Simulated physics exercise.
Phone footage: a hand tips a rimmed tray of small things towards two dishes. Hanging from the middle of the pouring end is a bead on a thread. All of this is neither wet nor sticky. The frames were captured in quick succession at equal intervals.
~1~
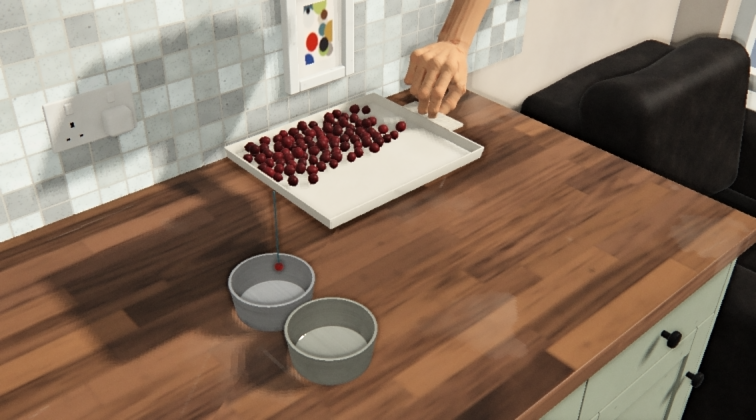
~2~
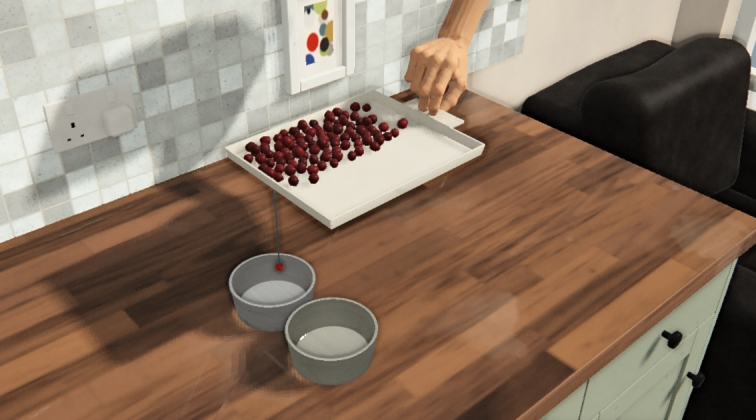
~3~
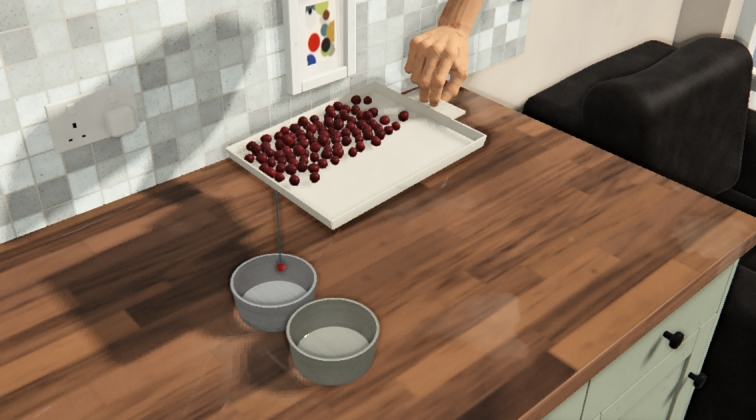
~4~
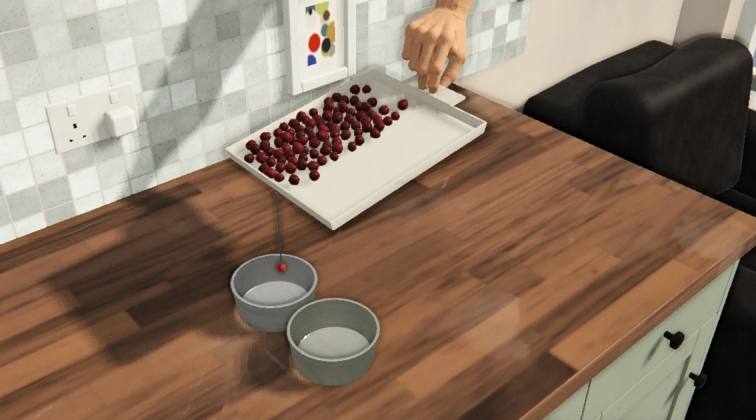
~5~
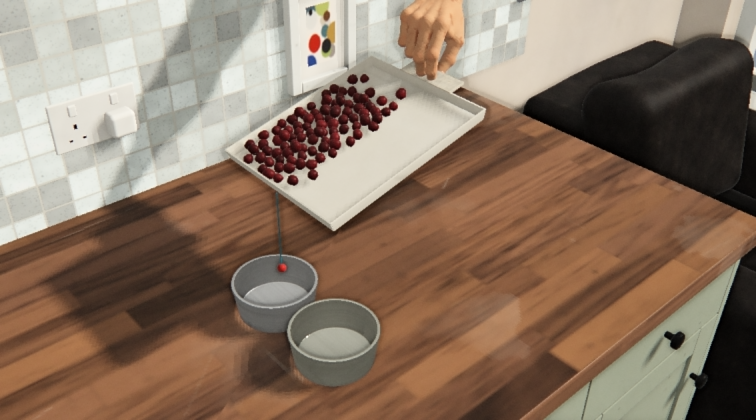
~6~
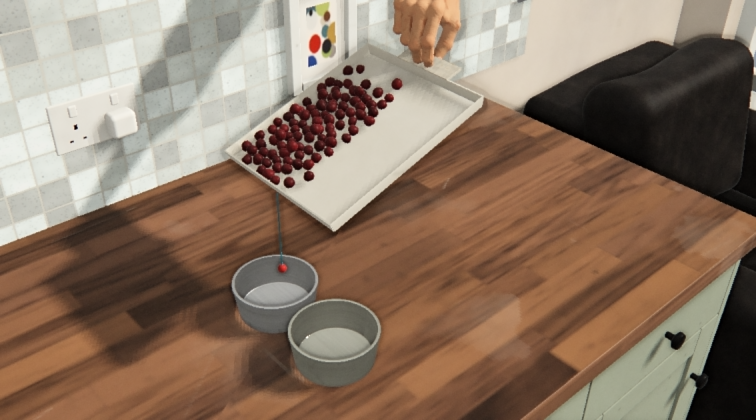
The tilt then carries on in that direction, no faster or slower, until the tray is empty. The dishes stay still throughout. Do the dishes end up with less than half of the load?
Yes, they get under half.
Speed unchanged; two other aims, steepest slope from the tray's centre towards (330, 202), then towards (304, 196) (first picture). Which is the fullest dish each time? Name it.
For the first slope the righthand dish, for the second the righthand dish.
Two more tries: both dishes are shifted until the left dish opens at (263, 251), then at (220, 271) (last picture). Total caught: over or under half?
Well, the minor share the first time and the bulk the second time.
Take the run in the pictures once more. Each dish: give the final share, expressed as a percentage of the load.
For the left dish 20 %, for the right dish 10 %.
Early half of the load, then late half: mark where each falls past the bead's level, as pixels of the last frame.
Half one: (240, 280), half two: (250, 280).
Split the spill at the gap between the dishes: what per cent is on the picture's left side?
Around 100 per cent, give or take.
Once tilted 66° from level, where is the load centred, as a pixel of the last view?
Look around (271, 157) in the last picture.
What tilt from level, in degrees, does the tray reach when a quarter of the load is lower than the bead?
About 110 degrees.
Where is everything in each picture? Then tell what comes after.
Corners of the pouring end at (228, 147) and (331, 218), level; middle of the load at (323, 141), dried cherries; left dish at (238, 308); right dish at (296, 359); bead on its thread at (279, 267), in the first frame.
Corners of the pouring end at (228, 148) and (331, 218), level; middle of the load at (324, 140), in the second frame.
Corners of the pouring end at (229, 148) and (332, 219), tipped barely, level across its low end; middle of the load at (324, 136), in the third frame.
Corners of the pouring end at (229, 148) and (332, 220), tipped a little, level across its low end; middle of the load at (323, 130), in the fourth frame.
Corners of the pouring end at (228, 149) and (331, 221), tipped a little, level across its low end; middle of the load at (322, 125), in the fifth frame.
Corners of the pouring end at (228, 150) and (331, 222), tipped clearly, level across its low end; middle of the load at (317, 122), about a quarter on the move; left dish at (242, 309); right dish at (299, 361), in the sixth frame.
Soon, tray tipped steeply; nearly all on the tray; a stray few in the left dish; a small part outside both; a stray few in the air.
A while on, tray tipped past a quarter turn; about a quarter on the tray; a small part in the right dish; a stray few in the left dish; a small part outside both; about two thirds in the air.
Towards the end, tray tipped past a quarter turn; a small part in the right dish; about a quarter in the left dish; about two thirds outside both.
Finally, tray tipped past a quarter turn; a small part in the right dish; about a quarter in the left dish; about two thirds outside both.
